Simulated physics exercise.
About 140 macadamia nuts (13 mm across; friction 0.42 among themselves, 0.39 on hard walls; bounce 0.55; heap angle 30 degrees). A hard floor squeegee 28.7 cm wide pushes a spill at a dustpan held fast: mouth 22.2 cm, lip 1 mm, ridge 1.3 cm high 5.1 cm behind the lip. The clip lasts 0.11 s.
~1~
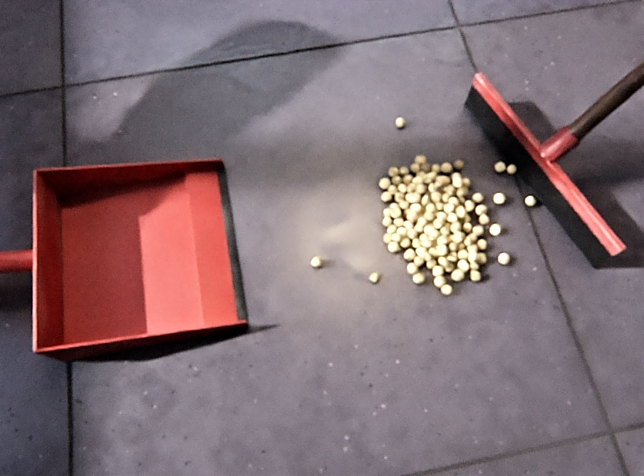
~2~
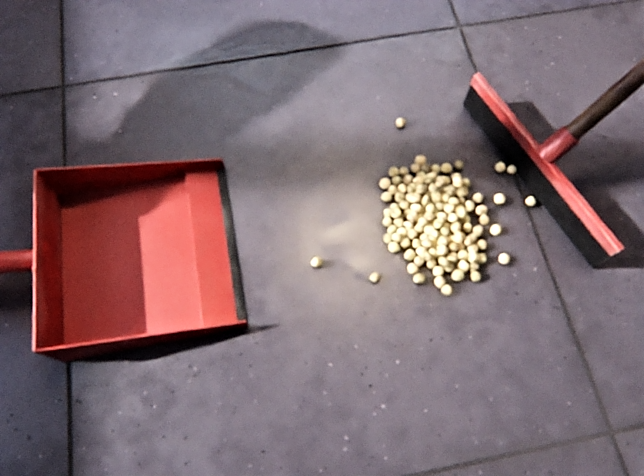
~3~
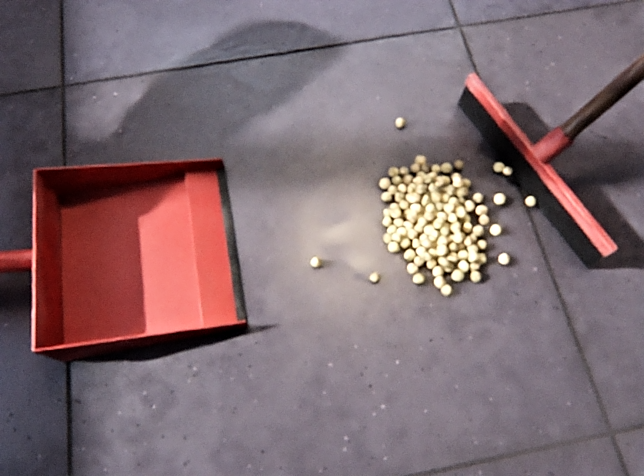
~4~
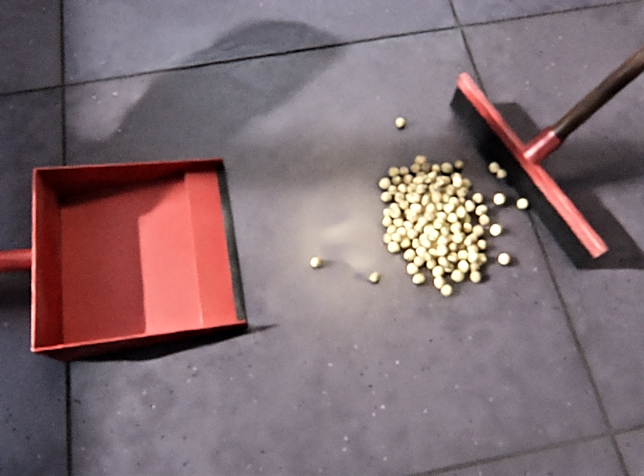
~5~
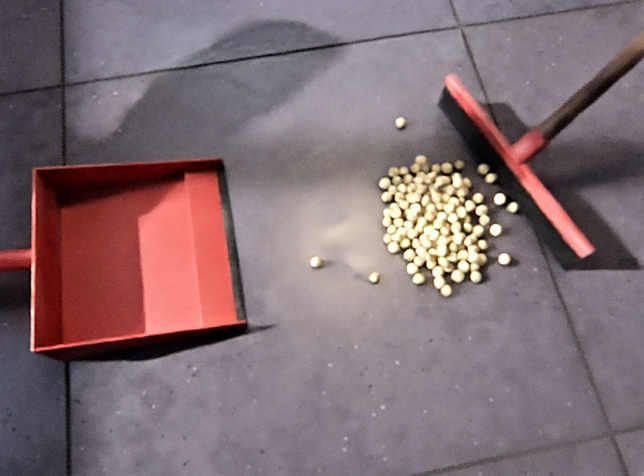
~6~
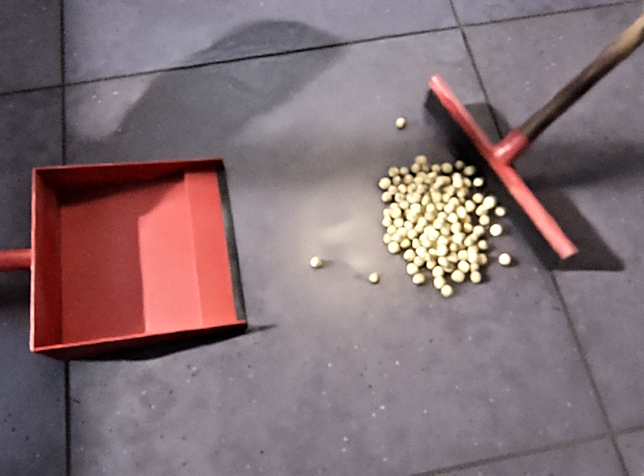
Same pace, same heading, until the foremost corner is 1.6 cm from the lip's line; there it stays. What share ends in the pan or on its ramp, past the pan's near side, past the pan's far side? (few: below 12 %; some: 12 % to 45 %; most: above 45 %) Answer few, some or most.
Pan some, near side some, far side few.
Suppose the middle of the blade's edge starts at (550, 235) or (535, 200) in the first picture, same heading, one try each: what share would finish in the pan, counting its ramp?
About 35 and 35 per cent.
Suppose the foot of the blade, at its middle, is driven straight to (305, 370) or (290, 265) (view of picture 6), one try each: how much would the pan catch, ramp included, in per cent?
Some 15 and 30 per cent.
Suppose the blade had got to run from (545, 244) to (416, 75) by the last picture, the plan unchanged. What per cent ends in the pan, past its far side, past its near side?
Pan 30, far 5, near 35.
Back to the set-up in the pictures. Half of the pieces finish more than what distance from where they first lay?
Roughly 28 cm.
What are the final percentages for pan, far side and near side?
Pan 30; near side 30; far side 5.
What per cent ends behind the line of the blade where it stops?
Some 10 per cent.
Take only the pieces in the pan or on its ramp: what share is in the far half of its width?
Some 50 per cent.
Then, 0.15 s after the last picture, middle of the blade 19 cm from the lip; 0 % over the lip, far side 0 %, near side 10 %.
Then, 0.24 s after the last picture, middle of the blade 10 cm from the lip; 0 % over the lip, far side 5 %, near side 25 %.
Then, 0.48 s after the last picture, middle of the blade 6 cm from the lip; 45 % over the lip, far side 5 %, near side 30 %.
In the end, pan 30 %, near side 30 %, far side 5 %, in front of the lip or behind the blade 35 %.
